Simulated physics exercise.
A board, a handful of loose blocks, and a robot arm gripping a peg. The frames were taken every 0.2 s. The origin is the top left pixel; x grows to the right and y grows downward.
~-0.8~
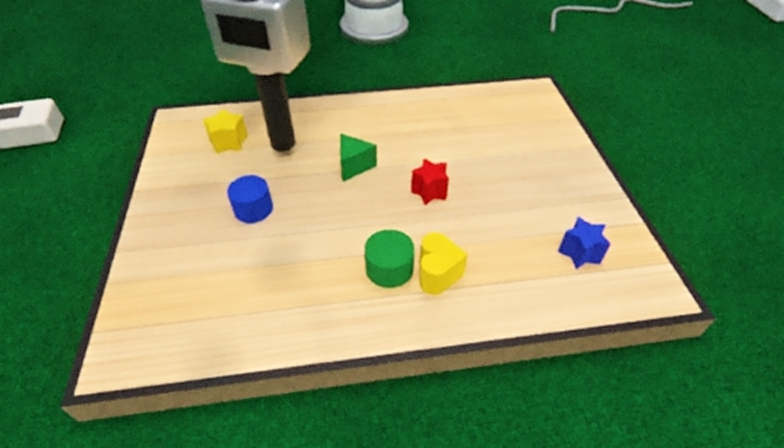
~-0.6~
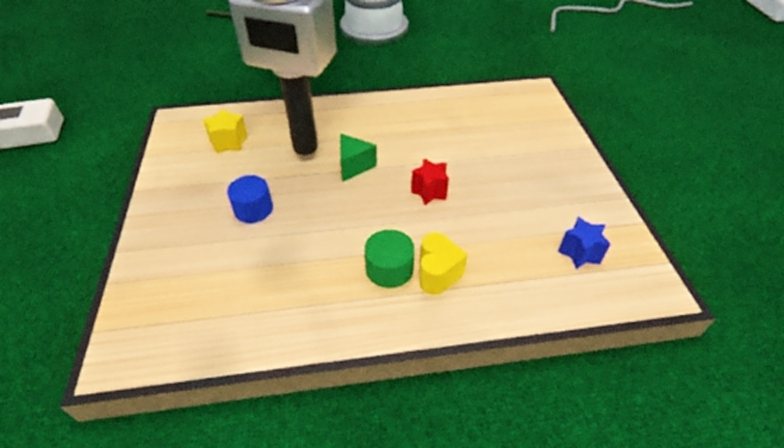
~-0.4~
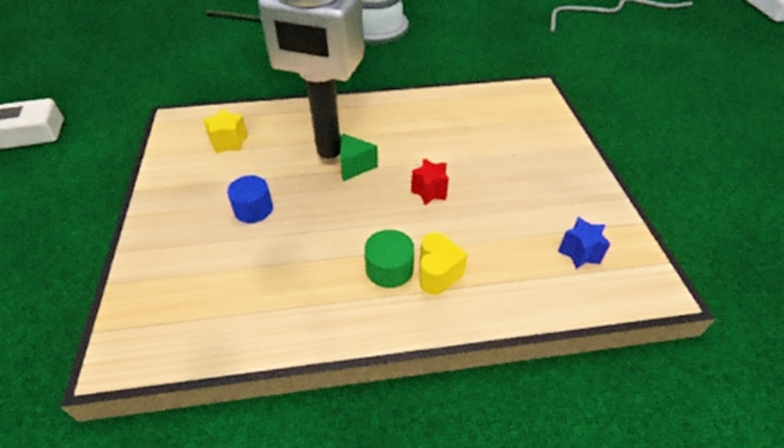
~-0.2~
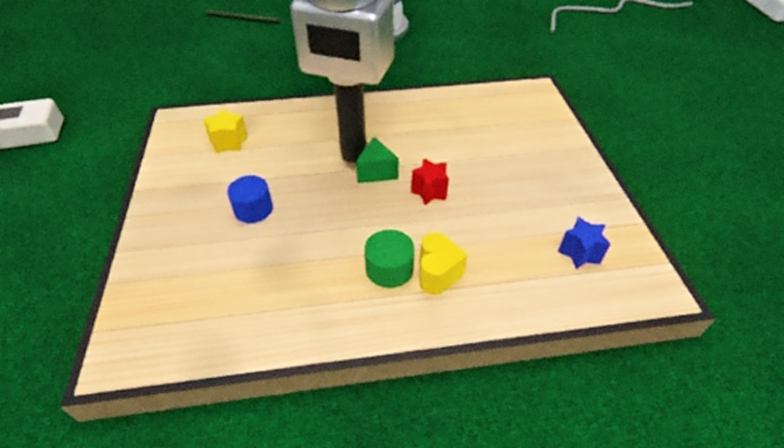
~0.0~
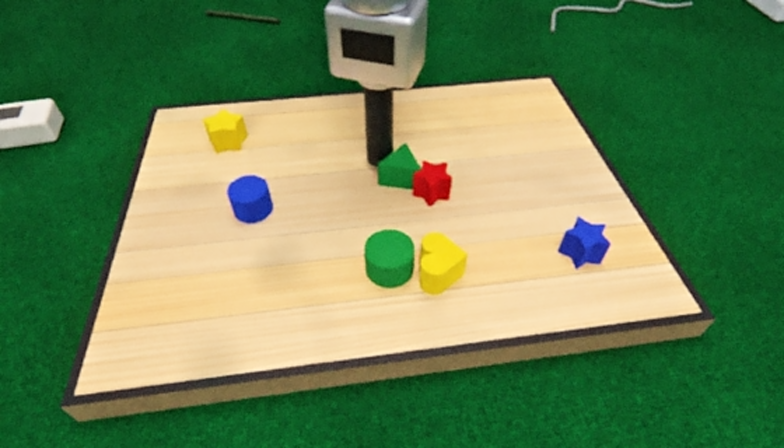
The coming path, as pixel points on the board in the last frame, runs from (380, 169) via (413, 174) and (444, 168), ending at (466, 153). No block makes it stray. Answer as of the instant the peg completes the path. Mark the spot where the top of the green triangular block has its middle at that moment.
Answer: (432, 170).
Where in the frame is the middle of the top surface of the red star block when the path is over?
At the end it should sit near (460, 184).
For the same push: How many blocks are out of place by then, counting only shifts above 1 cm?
Going by the path, two of them shift by more than about 1 cm.
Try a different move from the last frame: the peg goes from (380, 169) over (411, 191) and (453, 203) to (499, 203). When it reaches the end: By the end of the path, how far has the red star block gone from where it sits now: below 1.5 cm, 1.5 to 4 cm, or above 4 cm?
Movement: Over 4 cm.
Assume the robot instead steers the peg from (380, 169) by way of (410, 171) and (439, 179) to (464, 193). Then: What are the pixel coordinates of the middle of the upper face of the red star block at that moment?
Around pixel (476, 196).
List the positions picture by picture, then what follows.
The first frame shows peg's lower end at (284, 145); green triangular block at (353, 146); red star block at (432, 170).
The second frame shows peg at (306, 148); blocks still.
The third frame shows peg at (329, 152); blocks still.
The fourth frame shows peg at (354, 156); green triangular block at (376, 152).
The fifth frame shows peg at (380, 160); green triangular block at (402, 158); red star block at (434, 172).
The first path, step by step. One third of the way, peg at (414, 164); green triangular block at (429, 168), turned 30° clockwise; red star block at (458, 183), turned 15° anticlockwise.
Two thirds of the way, peg at (446, 158); green triangular block at (432, 170), turned 35° clockwise; red star block at (460, 184).
At the end, peg at (467, 143); green triangular block at (432, 170), turned 35° clockwise; red star block at (460, 184).
